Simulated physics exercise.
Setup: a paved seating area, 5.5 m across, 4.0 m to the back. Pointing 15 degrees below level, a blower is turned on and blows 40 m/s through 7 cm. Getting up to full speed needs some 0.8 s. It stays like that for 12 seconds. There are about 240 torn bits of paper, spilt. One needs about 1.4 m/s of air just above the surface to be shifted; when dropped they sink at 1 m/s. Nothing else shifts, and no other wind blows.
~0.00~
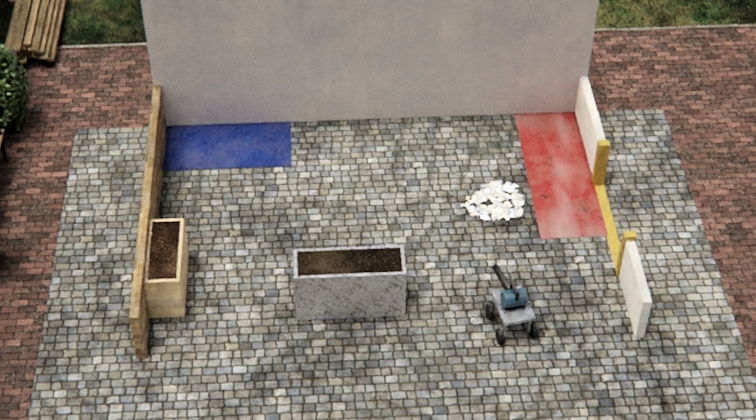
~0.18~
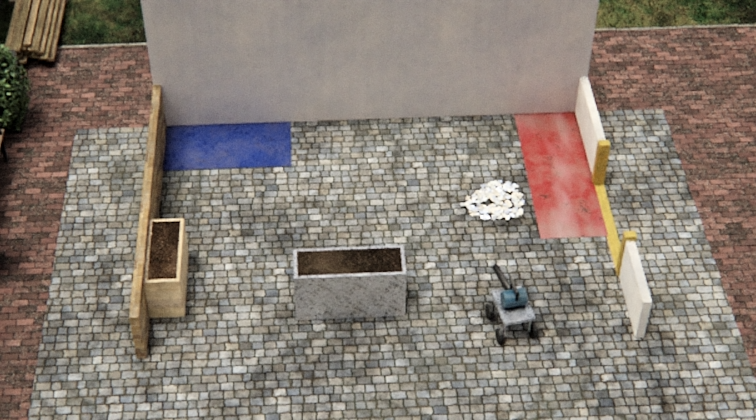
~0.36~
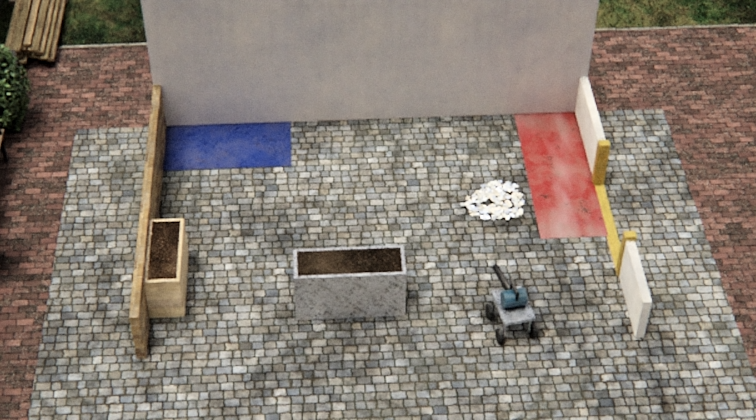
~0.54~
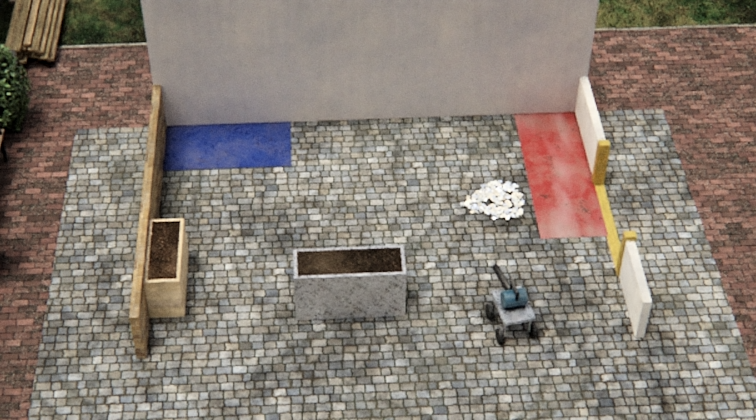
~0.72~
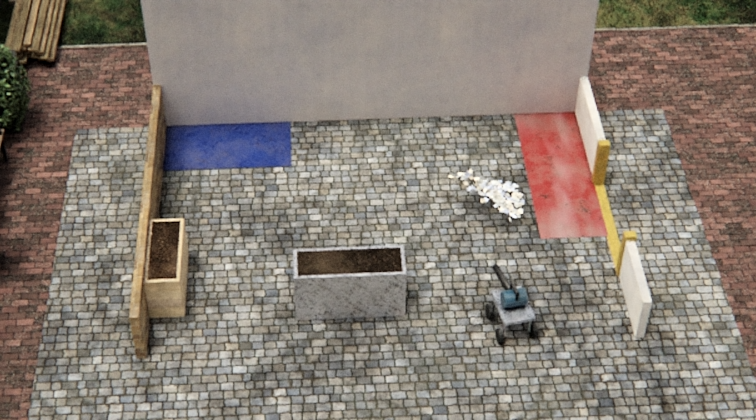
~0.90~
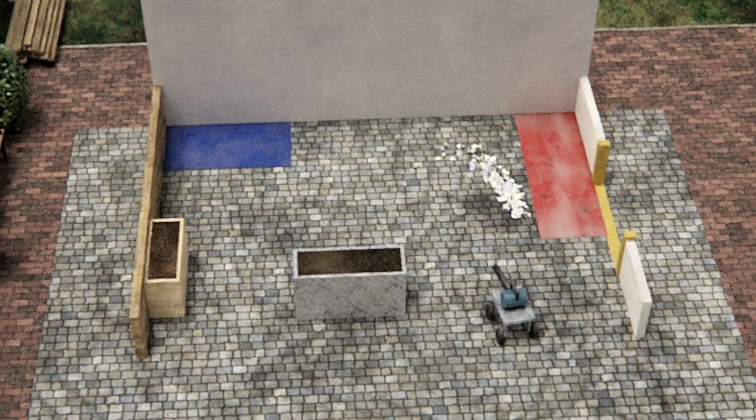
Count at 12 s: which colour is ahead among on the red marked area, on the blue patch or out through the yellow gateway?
The red place is ahead.
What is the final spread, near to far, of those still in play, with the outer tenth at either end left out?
0.4 m, roughly.
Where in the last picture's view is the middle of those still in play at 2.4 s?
(531, 116).
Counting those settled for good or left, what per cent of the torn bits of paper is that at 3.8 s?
Estimated share: Near 20 %.
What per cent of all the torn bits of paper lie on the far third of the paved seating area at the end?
100 %.
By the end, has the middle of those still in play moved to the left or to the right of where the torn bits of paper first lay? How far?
Net drift: Rightward, close to 1.0 m.
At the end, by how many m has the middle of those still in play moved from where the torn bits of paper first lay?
About 2.0 metres.
After 2.4 s, 98 % are on the move or not yet settled, 0 % are on the blue patch, 0 % out through the yellow gateway and 72 % on the red marked area; the middle of those still in play is near (531, 116).
After 3.8 s, 75 % are on the move or not yet settled, 1 % are on the blue patch, 0 % out through the yellow gateway and 86 % on the red marked area; the middle of those still in play is near (544, 112).
After 6.6 s, 60 % are on the move or not yet settled, 2 % are on the blue patch, 0 % out through the yellow gateway and 96 % on the red marked area; the middle of those still in play is near (554, 114).
After 12.0 s, at the end, 2 % are on the blue patch, 0 % out through the yellow gateway and 97 % on the red marked area; the middle of those still in play is near (559, 112).
